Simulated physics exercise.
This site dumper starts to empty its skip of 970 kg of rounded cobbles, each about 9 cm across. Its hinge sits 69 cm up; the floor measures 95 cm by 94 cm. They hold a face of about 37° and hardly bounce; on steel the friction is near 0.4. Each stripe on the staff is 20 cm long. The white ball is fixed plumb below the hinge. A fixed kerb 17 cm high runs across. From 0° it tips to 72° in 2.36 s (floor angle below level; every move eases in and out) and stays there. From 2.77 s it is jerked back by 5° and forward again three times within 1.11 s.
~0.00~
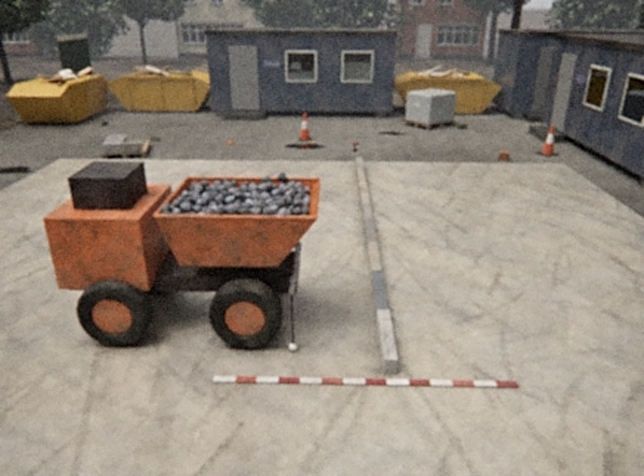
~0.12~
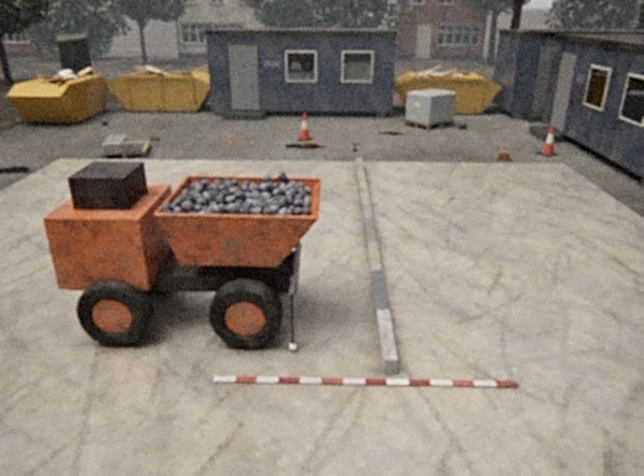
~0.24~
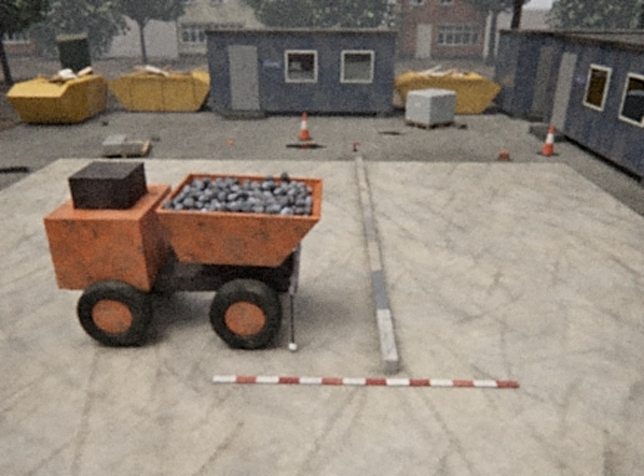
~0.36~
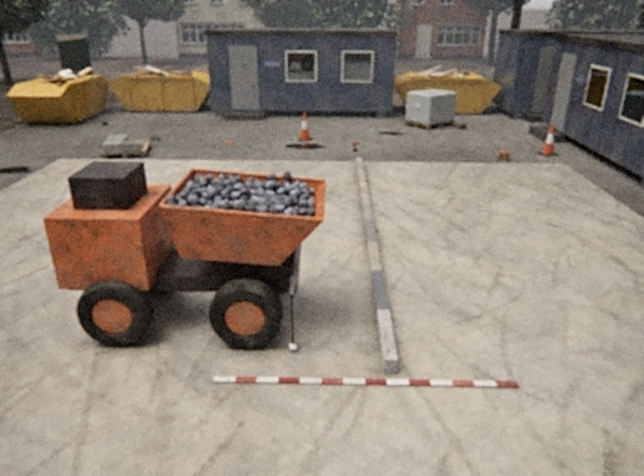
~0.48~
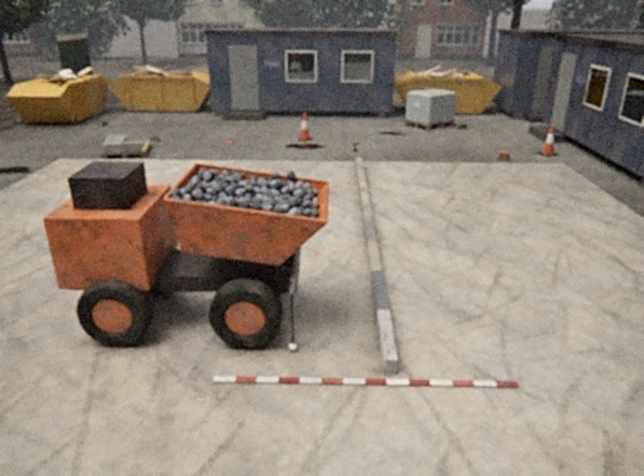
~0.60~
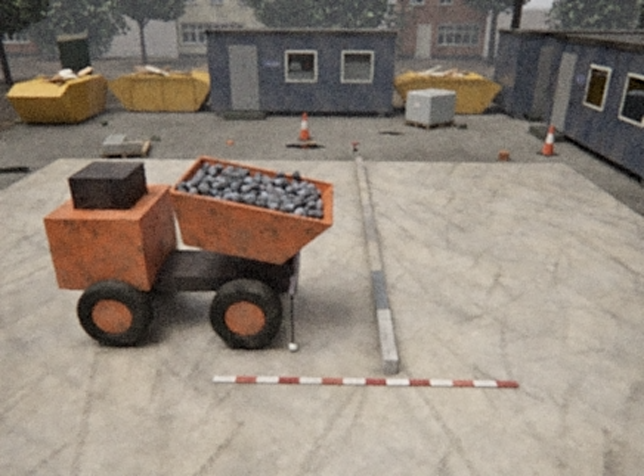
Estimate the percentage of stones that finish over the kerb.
Roughly 85 per cent ends over the kerb.
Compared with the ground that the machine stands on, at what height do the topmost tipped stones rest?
Some 46 cm above that level.
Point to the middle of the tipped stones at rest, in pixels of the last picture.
Their middle is at about (418, 311).
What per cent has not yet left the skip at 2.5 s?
It holds some 55 per cent.
After 1.8 s the floor is at 61°; 98 % in the skip, 2 % on this side of the kerb; the foremost stones are at (388, 266).
After 2.5 s the floor is at 72°; 55 % in the skip, 7 % on this side of the kerb, 38 % over the kerb; the foremost stones are at (482, 323).
After 4.3 s the floor is at 72°; 4 % in the skip, 14 % on this side of the kerb, 82 % over the kerb; the foremost stones are at (592, 322).
After 7.1 s the floor is at 72°; 0 % in the skip, 17 % on this side of the kerb, 83 % over the kerb; the foremost stones are at (592, 322).
